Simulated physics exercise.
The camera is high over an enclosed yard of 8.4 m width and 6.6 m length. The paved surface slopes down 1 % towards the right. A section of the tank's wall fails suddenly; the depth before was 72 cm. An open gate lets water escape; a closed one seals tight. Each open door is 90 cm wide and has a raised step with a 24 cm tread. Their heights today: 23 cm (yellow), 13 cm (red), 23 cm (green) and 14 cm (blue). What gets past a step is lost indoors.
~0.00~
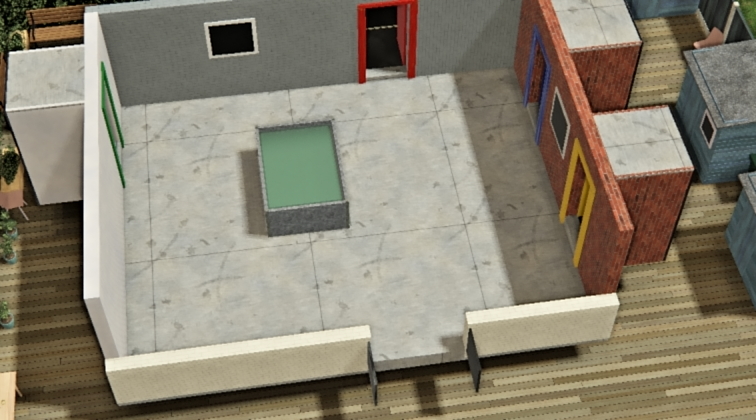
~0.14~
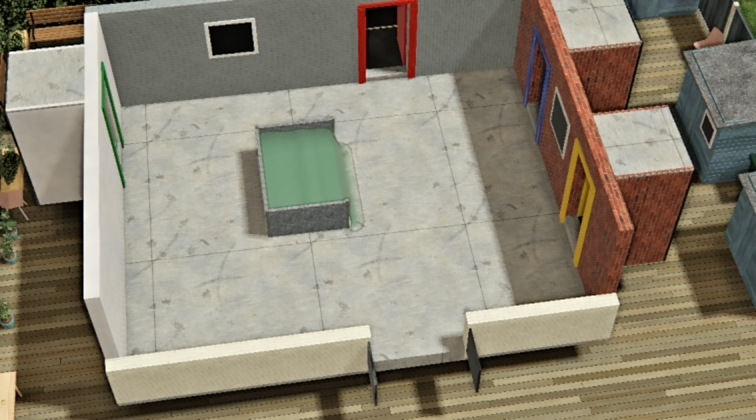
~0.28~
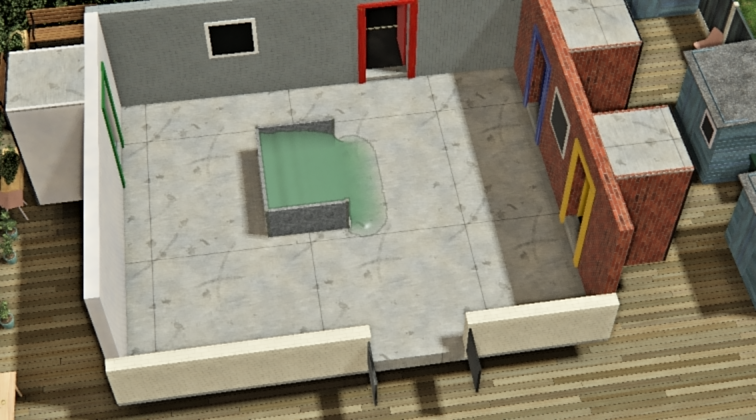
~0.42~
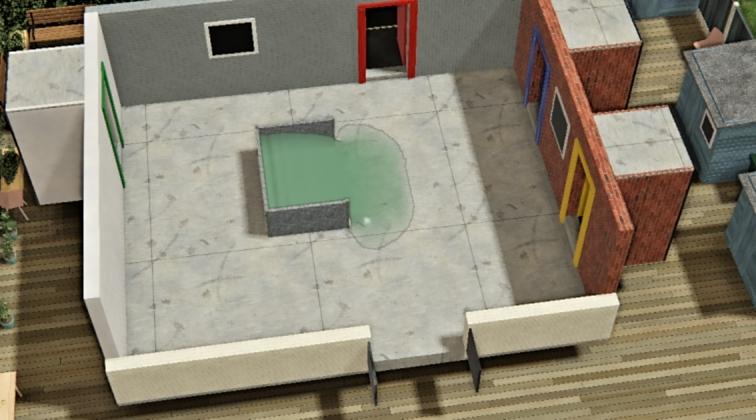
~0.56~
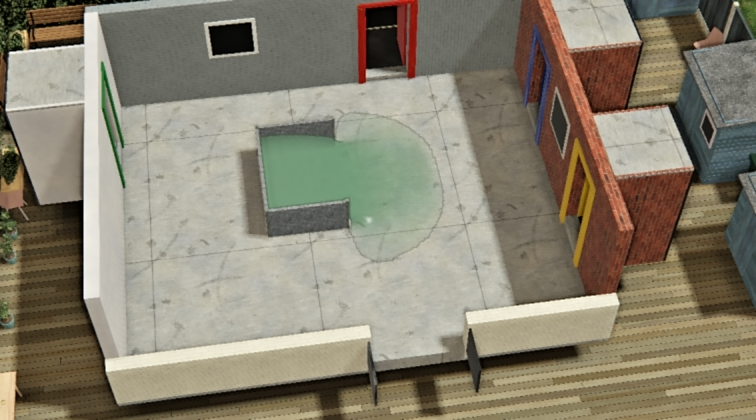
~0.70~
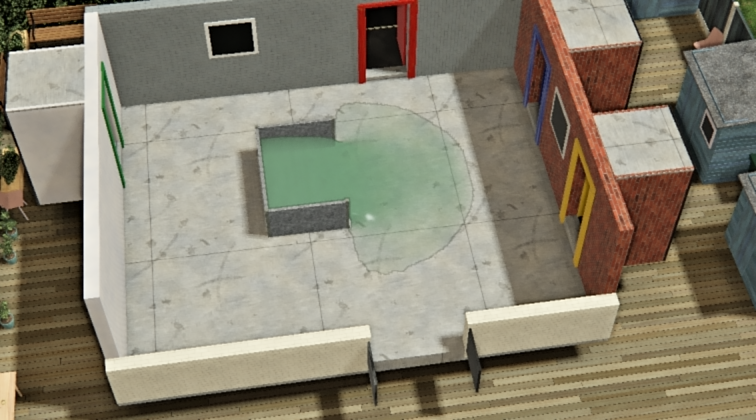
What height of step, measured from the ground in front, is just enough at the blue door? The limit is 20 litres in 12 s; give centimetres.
Some 22 cm above the ground.
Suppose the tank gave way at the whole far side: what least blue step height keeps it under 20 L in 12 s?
Some 13.5 cm.
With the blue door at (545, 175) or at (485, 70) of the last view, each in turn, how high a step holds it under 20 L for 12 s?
Roughly 27 and 23 cm.
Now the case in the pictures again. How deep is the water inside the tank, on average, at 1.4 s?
About 26 cm.
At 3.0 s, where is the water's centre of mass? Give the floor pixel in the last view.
Near (464, 180).
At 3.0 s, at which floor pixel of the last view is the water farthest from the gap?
Around (589, 322).
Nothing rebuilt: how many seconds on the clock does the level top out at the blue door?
At about 2.0 s.
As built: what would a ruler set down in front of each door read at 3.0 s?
In cm: Yellow 17, red 4, green 0, blue 21.
After 1.4 s water covers 35 % of the floor, deepest (34 cm) near (540, 165); 20 cm at the blue door, 1 litre in over its 14 cm step.
After 3.0 s water covers 40 % of the floor, deepest (34 cm) near (589, 322); 21 cm at the blue door, 82 litres in over its 14 cm step.
After 12.0 s water covers 95 % of the floor, deepest (8 cm) near (579, 323); 6 cm at the blue door, 102 litres in over its 14 cm step.
At the blue door as built, the water arrived by 1.3 s and peaked near 29 cm at 2.0 s.
With a step of 18 cm, 51 litres would have come in within the 12 s; with 24.5 cm, 10 litres. So under 20 litres takes about 22 cm.
